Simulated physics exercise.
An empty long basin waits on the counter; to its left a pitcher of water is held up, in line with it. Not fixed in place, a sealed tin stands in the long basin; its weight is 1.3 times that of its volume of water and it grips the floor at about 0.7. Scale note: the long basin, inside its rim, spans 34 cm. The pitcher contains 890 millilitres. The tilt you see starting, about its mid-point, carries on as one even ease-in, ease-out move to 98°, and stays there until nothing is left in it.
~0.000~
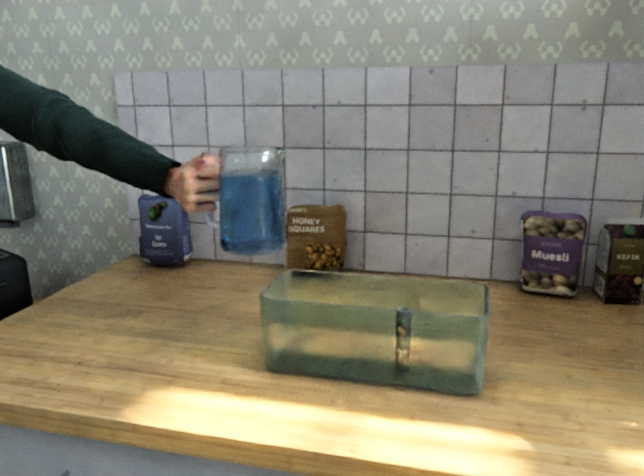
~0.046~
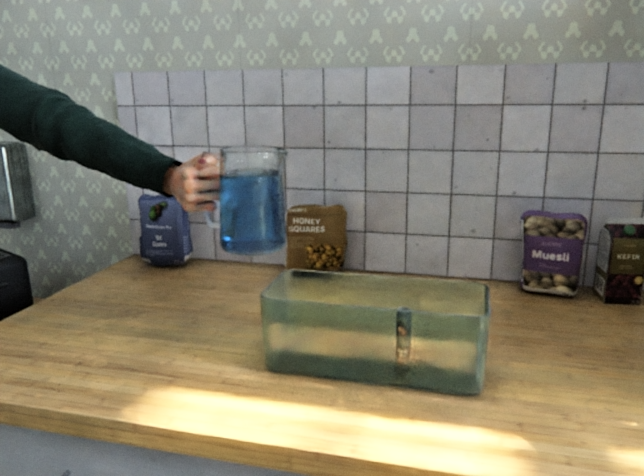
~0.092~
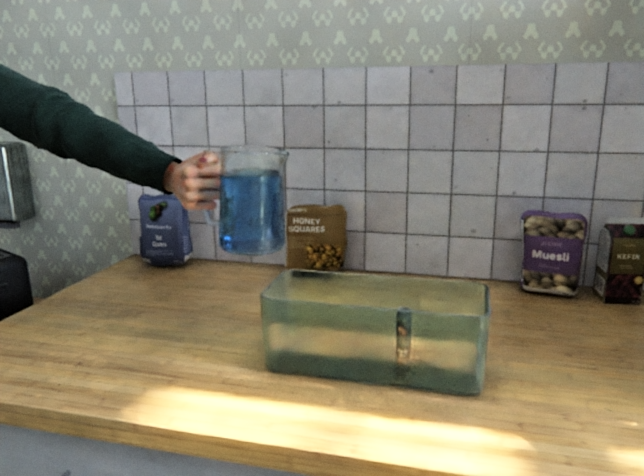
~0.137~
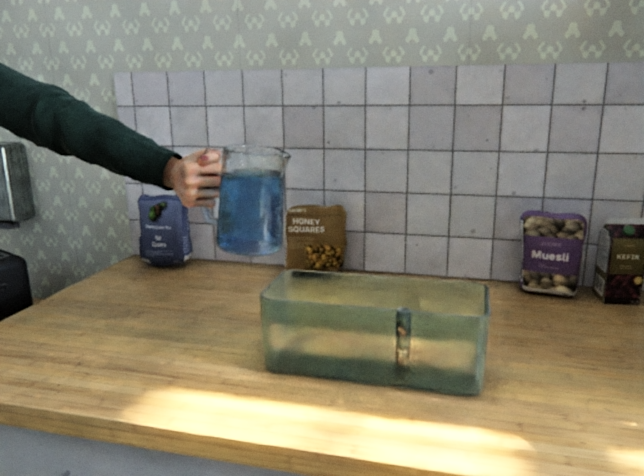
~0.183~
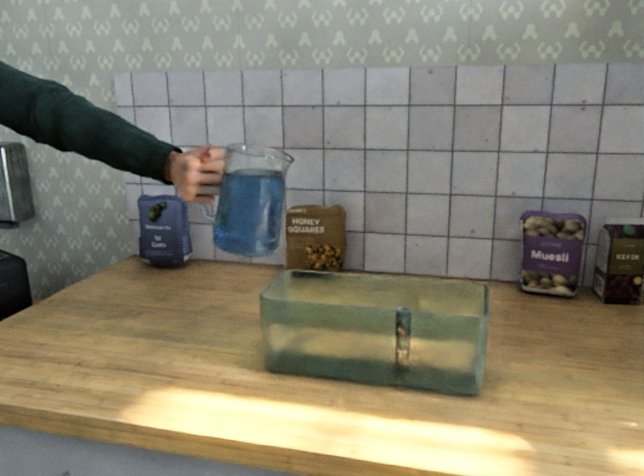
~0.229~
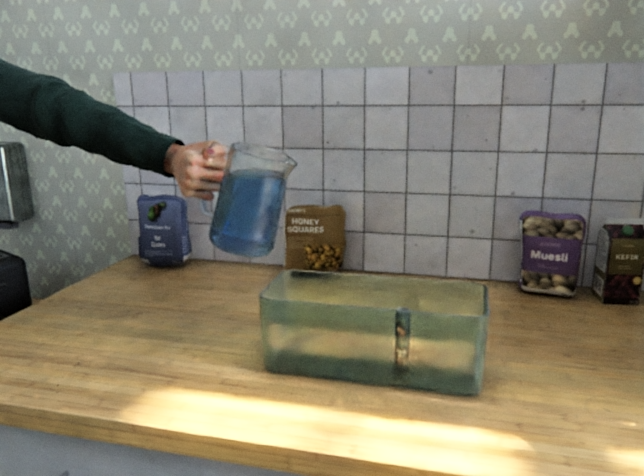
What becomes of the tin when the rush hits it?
It stands firm.
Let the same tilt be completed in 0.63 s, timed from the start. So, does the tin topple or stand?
Then it holds its balance.
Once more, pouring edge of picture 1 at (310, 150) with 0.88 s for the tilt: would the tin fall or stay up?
Then it tips over.
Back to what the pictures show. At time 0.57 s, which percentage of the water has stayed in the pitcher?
Portion remaining: Approx. 92 per cent.
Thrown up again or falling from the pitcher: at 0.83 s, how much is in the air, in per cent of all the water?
Roughly 20 %.
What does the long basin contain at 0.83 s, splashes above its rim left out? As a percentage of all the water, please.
Some 24 per cent.
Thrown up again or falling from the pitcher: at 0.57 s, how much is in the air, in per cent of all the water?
Near 7 per cent of it all.
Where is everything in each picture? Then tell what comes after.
In the first frame, it leans 0°; its right rim is at (286, 151); the water meets the walls at (226, 171) and (279, 173); the long basin's rim runs from (273, 283) to (488, 301); the tin's top is at (404, 312).
In the second frame, it leans 1°; its right rim is at (287, 152); the water meets the walls at (226, 171) and (280, 173).
In the third frame, it leans 3°; its right rim is at (289, 153); the water meets the walls at (227, 171) and (281, 174).
In the fourth frame, it leans 6°; its right rim is at (291, 156); the water meets the walls at (228, 173) and (281, 174).
In the fifth frame, it leans 10°; its right rim is at (294, 159); the water meets the walls at (228, 175) and (283, 175).
In the sixth frame, it leans 15°; its right rim is at (297, 164); the water meets the walls at (226, 187) and (285, 175).
By 0.57 s the tilt is 72° and 93 per cent is still to pour; the tin stands where it began.
By 0.83 s the tilt is 97° and 56 per cent is still to pour; the tin stands where it began.
By 1.09 s the tilt is 98° and 20 per cent is still to pour; the tin stands where it began.
By 1.38 s the tilt is 98° and 7 per cent is still to pour; the tin stands where it began.
At rest the tin stands where it began.
